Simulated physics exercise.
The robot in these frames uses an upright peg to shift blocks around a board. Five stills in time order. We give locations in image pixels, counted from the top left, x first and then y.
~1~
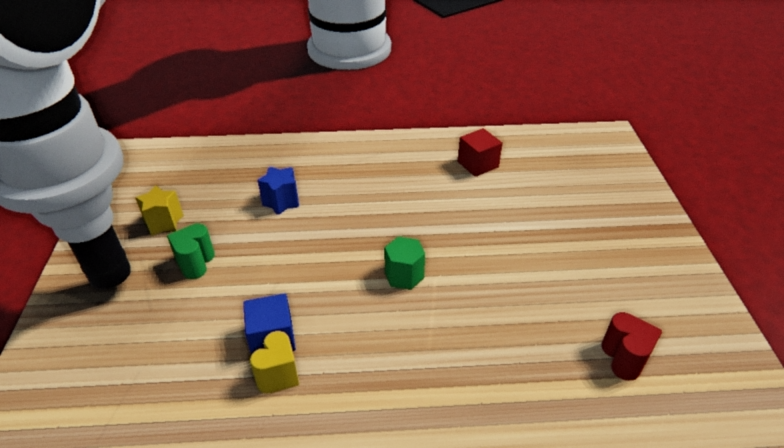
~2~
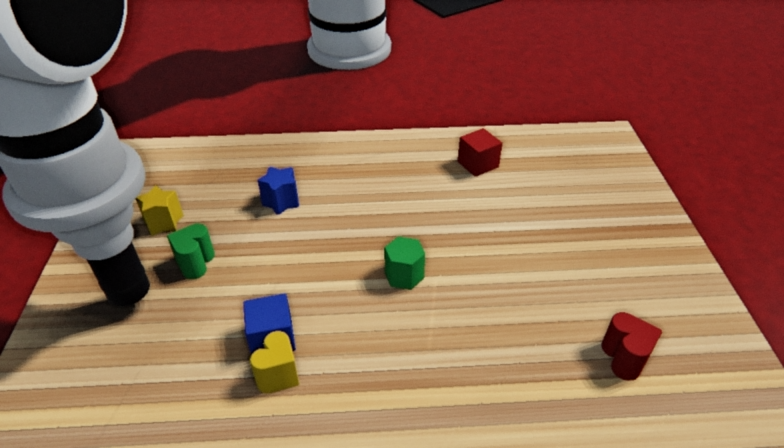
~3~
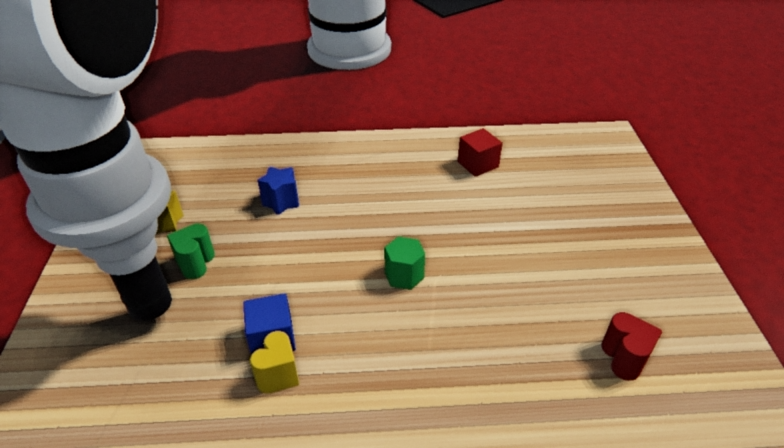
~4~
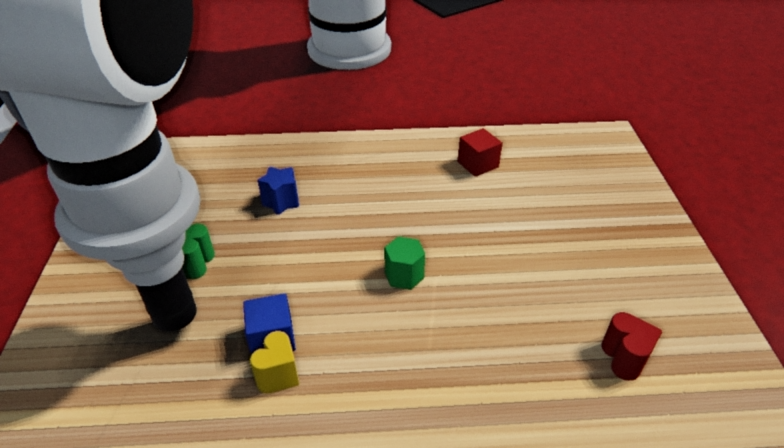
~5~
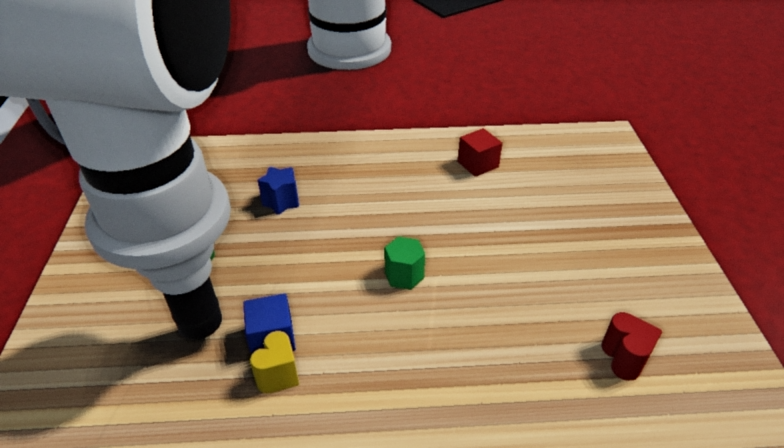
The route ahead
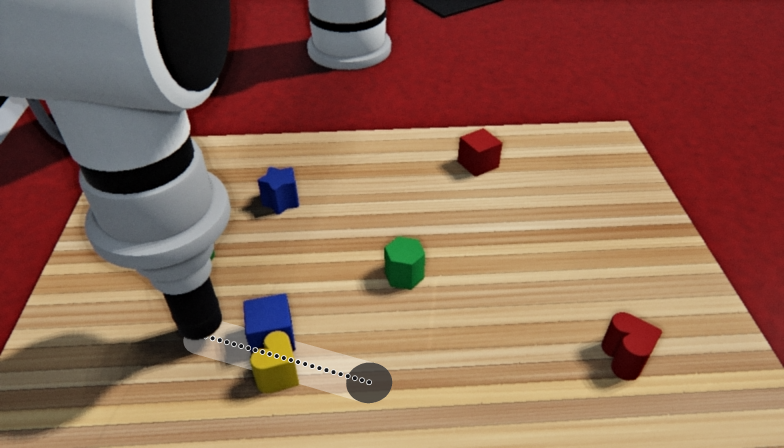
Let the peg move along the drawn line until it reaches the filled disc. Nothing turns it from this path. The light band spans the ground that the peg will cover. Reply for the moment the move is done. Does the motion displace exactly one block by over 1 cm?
No
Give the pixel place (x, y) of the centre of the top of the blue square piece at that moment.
My estimate: (329, 306).
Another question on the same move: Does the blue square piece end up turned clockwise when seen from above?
My answer is no.
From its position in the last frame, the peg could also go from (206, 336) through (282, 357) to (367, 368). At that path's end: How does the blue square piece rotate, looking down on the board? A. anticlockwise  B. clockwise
The answer is A.
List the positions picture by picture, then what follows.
Lower end of the peg at (111, 275), tops of blocks, green heart block at (187, 237), blue square piece at (266, 313), yellow heart block at (273, 351), in the first picture.
Peg at (129, 292), blocks as before, in the second picture.
Peg at (151, 305), blocks as before, in the third picture.
Peg at (175, 316), blocks as before, in the fourth picture.
Peg at (201, 323), green heart block hidden, blue square piece at (266, 313), yellow heart block at (273, 351), in the fifth picture.
The drawn path runs in a line from (206, 336) to (369, 382).
The first path, step by step. One third of the way, peg at (255, 338); blue square piece at (296, 311); yellow heart block at (276, 353), turned 15° clockwise.
Two thirds of the way, peg at (311, 354); blue square piece at (328, 306), turned 55° anticlockwise; yellow heart block at (300, 375), turned 70° clockwise.
At the end, peg at (369, 370); green heart block not moved; blue square piece at (329, 306), turned 55° anticlockwise; yellow heart block at (305, 377), turned 90° clockwise.
